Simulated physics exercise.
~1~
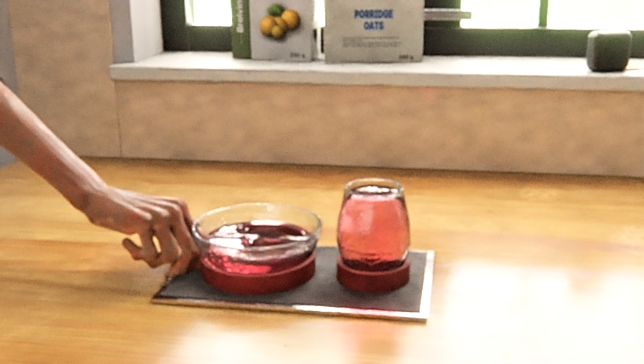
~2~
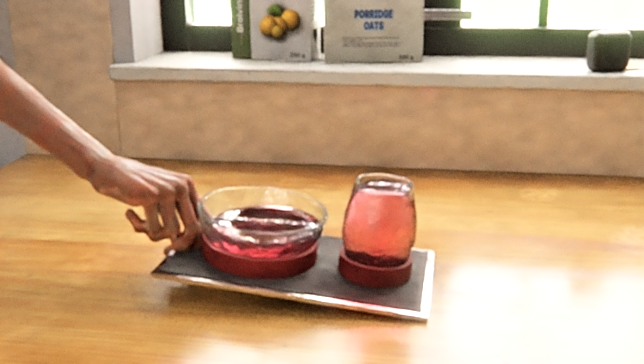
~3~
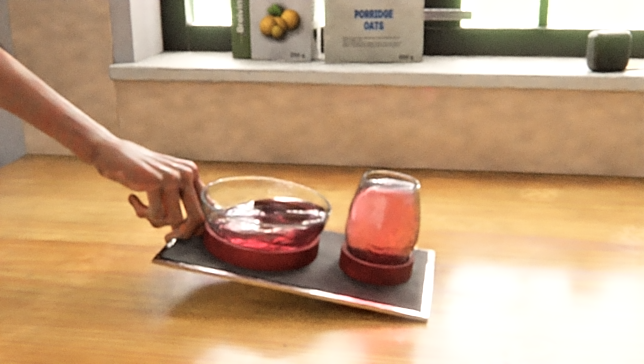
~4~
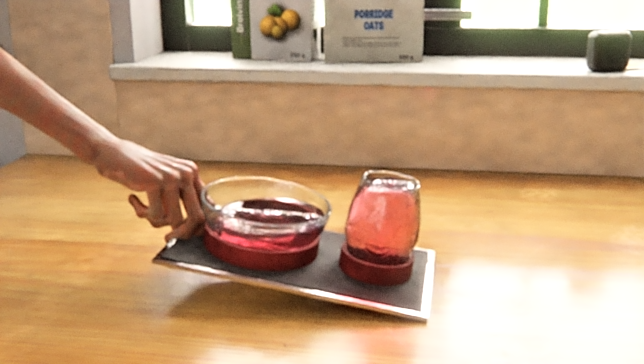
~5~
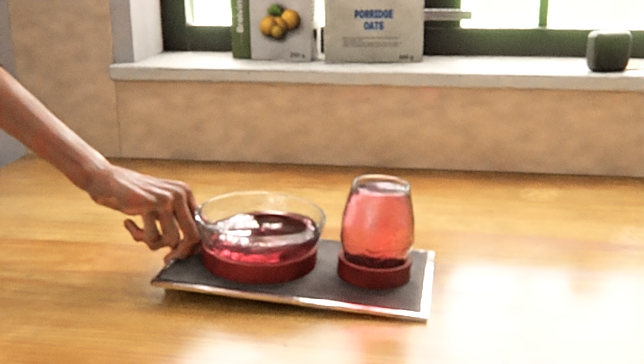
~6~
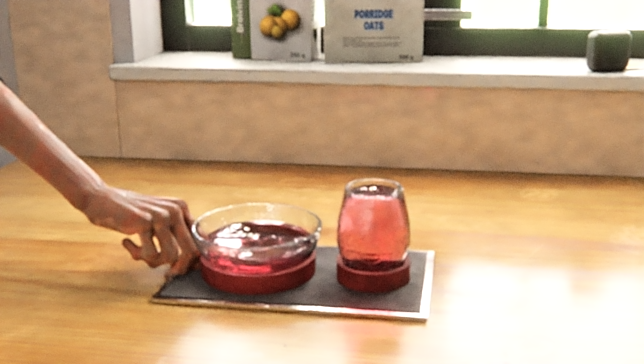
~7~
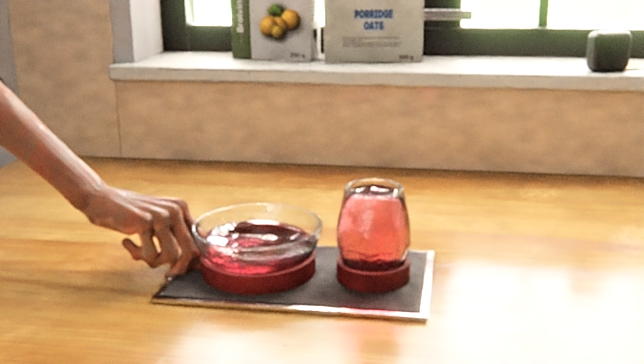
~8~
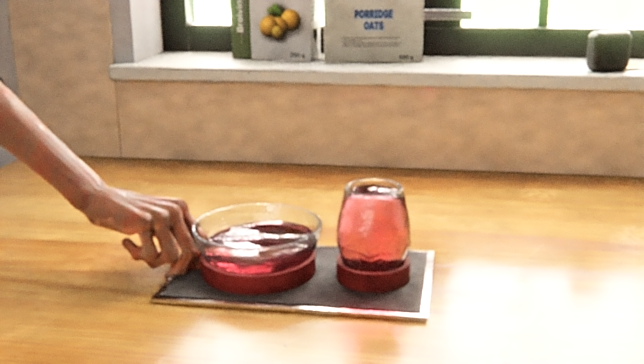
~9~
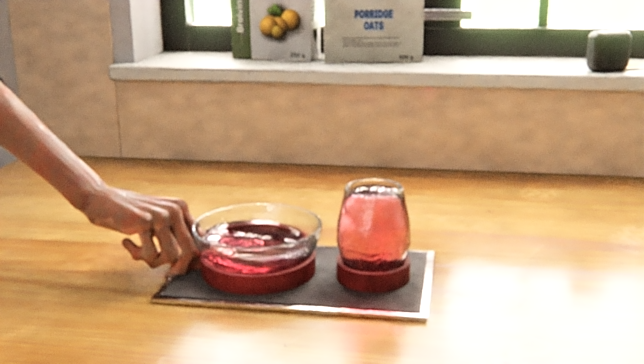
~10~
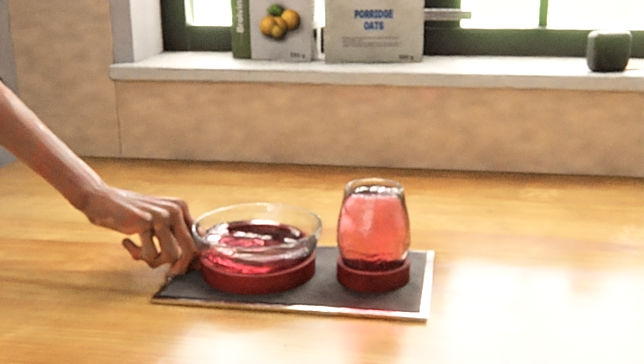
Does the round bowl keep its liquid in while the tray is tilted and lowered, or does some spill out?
The round bowl keeps its liquid in. The surface sways as the tray is tipped and set back down, but nothing spills over the rim.
